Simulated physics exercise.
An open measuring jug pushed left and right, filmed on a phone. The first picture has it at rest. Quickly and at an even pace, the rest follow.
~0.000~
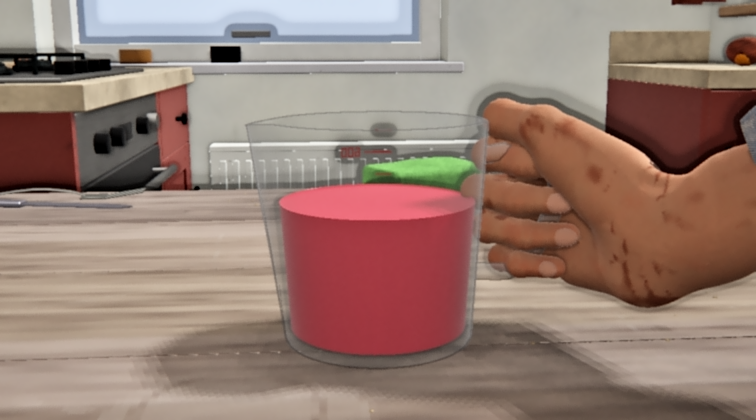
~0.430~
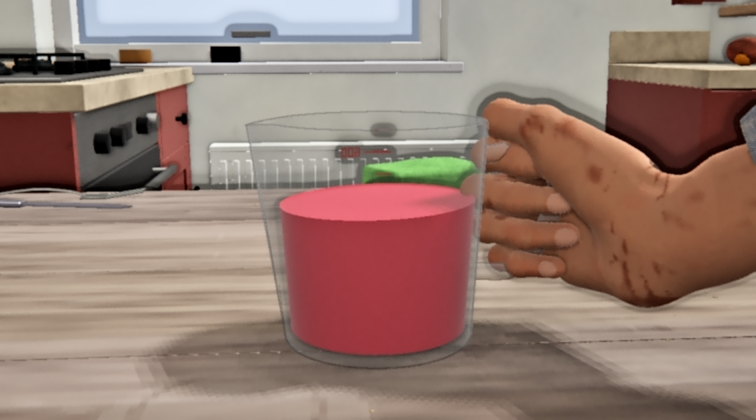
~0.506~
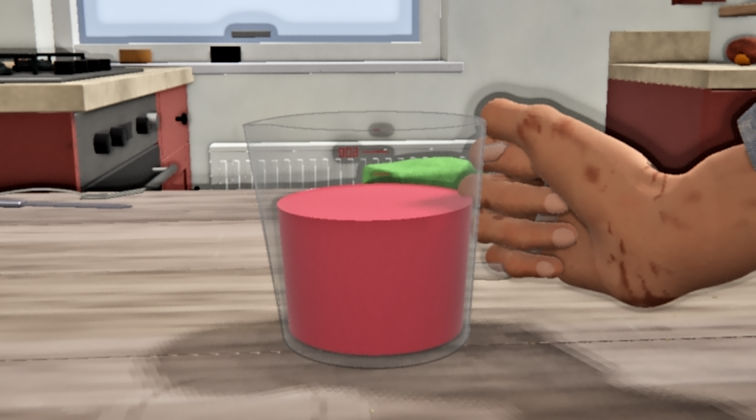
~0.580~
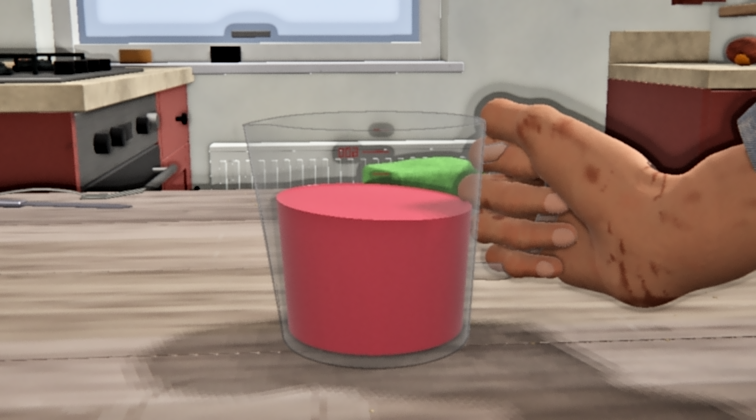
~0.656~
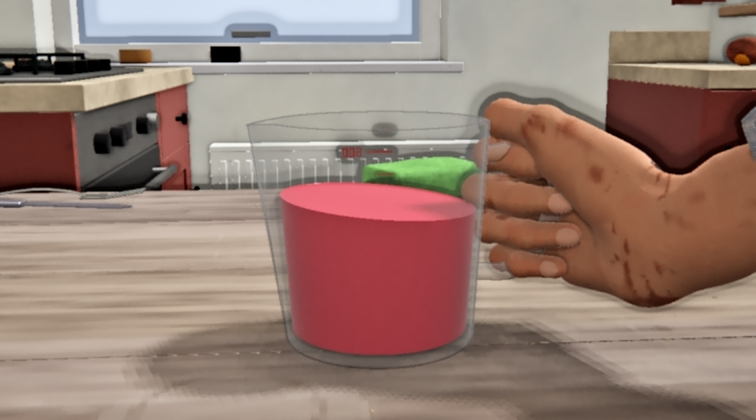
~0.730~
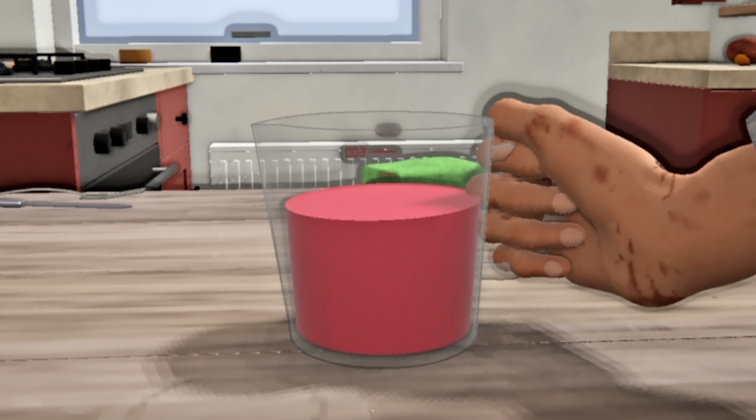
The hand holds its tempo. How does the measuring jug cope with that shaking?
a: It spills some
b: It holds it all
It holds it all.
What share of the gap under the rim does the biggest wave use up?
50 in a hundred.
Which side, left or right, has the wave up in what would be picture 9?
Answer: To the left half.
Around 1.0 s, the highest wave so far climbs under half way to the rim.
Around 5.1 s, the highest wave so far climbs under half way to the rim; nothing has left it.
